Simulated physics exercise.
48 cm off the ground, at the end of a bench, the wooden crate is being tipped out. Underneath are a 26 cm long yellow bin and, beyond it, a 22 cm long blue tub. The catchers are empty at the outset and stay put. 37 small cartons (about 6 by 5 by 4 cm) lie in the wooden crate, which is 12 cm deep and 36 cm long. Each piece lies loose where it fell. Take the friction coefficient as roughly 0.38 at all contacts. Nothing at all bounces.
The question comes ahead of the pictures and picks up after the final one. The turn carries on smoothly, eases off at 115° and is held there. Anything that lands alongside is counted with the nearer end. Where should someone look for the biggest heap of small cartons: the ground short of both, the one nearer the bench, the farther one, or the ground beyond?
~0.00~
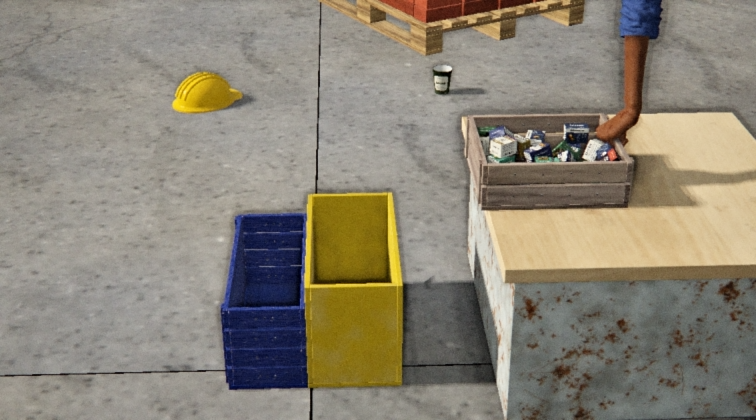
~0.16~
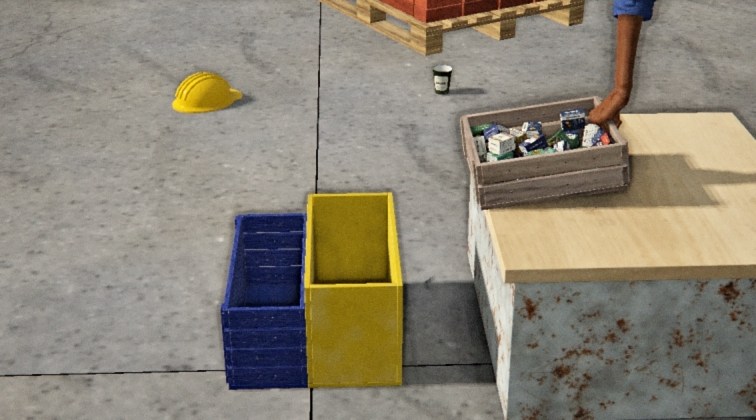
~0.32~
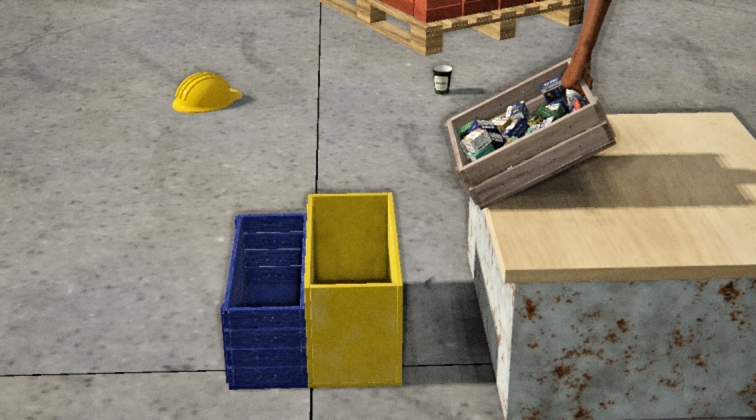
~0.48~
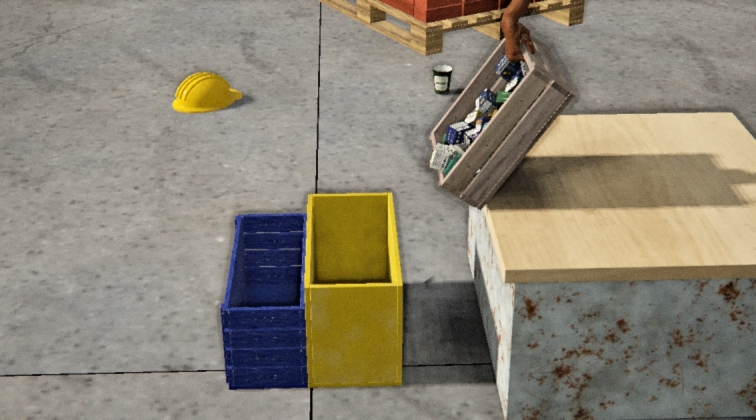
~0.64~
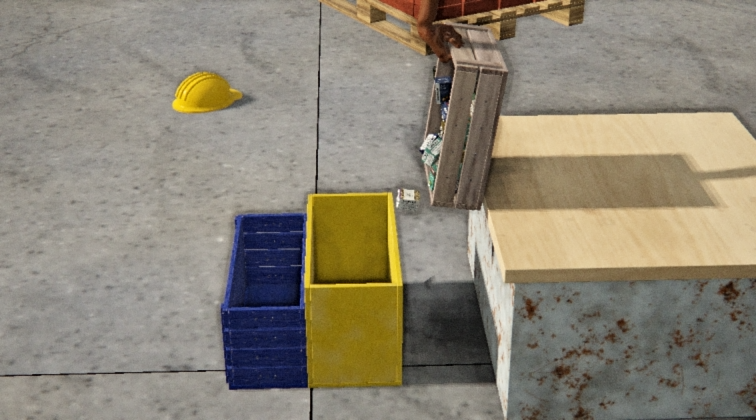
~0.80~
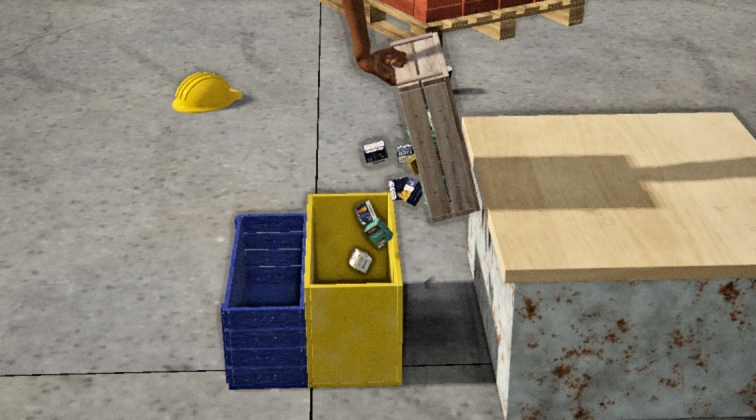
Most end up in the bench-side one, the yellow bin.
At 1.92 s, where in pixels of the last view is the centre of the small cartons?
Look near pixel (358, 324).
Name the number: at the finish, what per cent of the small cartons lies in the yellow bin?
That comes to around 70 per cent.
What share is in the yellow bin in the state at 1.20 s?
By that time, roughly 65 percent.
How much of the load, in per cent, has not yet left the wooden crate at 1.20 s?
Roughly 15 per cent of the load.
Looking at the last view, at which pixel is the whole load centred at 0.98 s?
Around (396, 182).
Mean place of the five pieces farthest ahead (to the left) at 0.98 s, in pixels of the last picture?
(335, 307).
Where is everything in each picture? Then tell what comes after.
In the first picture (we follow the rim corner now nearest the camera), wooden crate at (488, 164); blue tub at (228, 309); tilt 0°; nothing out yet.
In the second picture, wooden crate at (481, 164); tilt 8°.
In the third picture, wooden crate at (463, 168); tilt 28°.
In the fourth picture, wooden crate at (444, 181); tilt 55°; 1 out, the lowest carton at (440, 157).
In the fifth picture, wooden crate at (432, 200); tilt 82°; 1 out, the lowest carton at (408, 200).
In the sixth picture, wooden crate at (431, 217); blue tub at (228, 309); tilt 104°; 7 out, the lowest carton at (360, 261).
After 0.98 s, tilt 115°; 17 still in the wooden crate, 8 in the yellow bin and 12 in the air.
After 1.20 s, tilt 115°; 6 still in the wooden crate, 24 in the yellow bin, 1 on the ground short of the yellow bin and 6 in the air.
After 1.52 s, tilt 115°; 25 in the yellow bin, 1 in the blue tub, 4 on the ground short of the yellow bin and 7 in the air.
Outcome (at 1.92 s), 25 in the yellow bin, 1 in the blue tub and 11 on the ground short of the yellow bin.
